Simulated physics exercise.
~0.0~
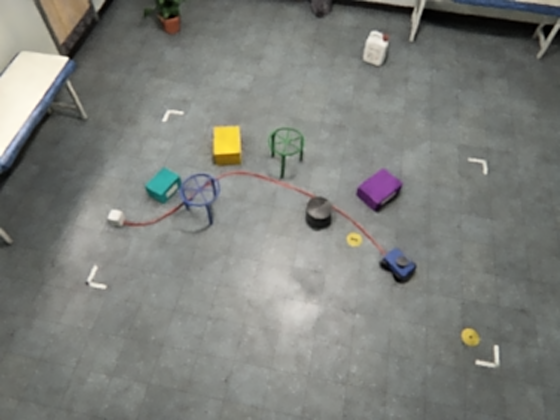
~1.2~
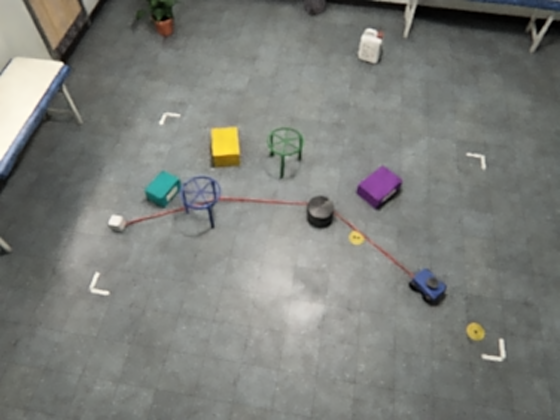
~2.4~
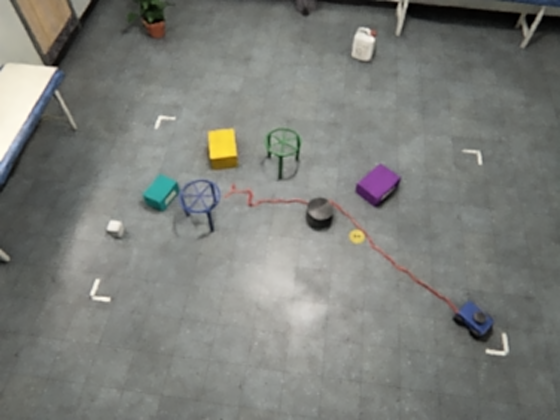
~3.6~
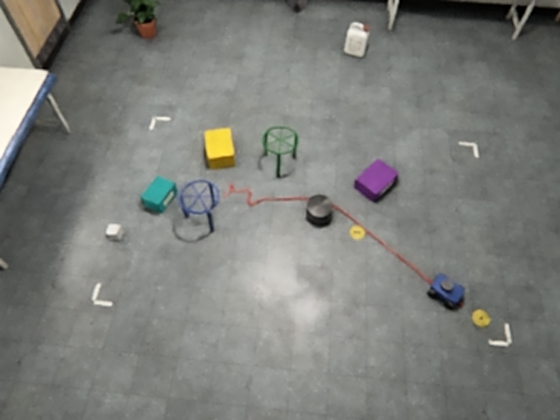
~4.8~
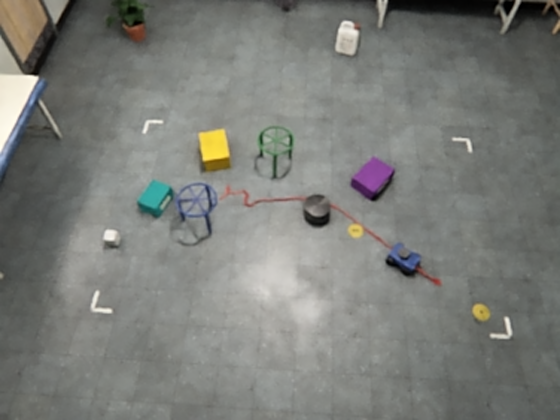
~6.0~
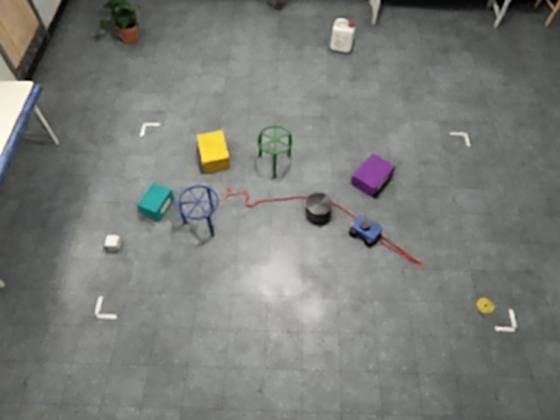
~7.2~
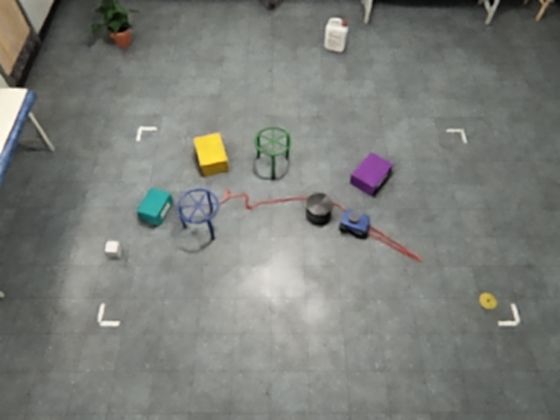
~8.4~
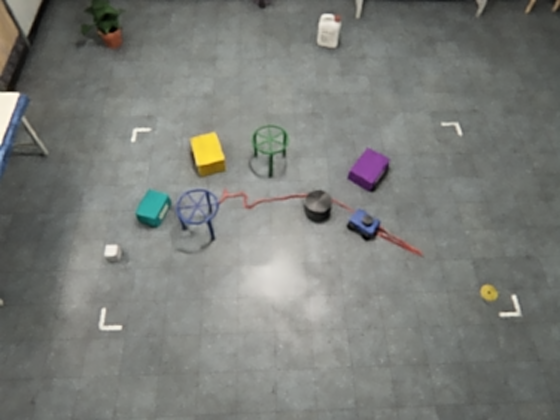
A small blue cart pulls its red lead loose from a white block, then backs toward the black tub.
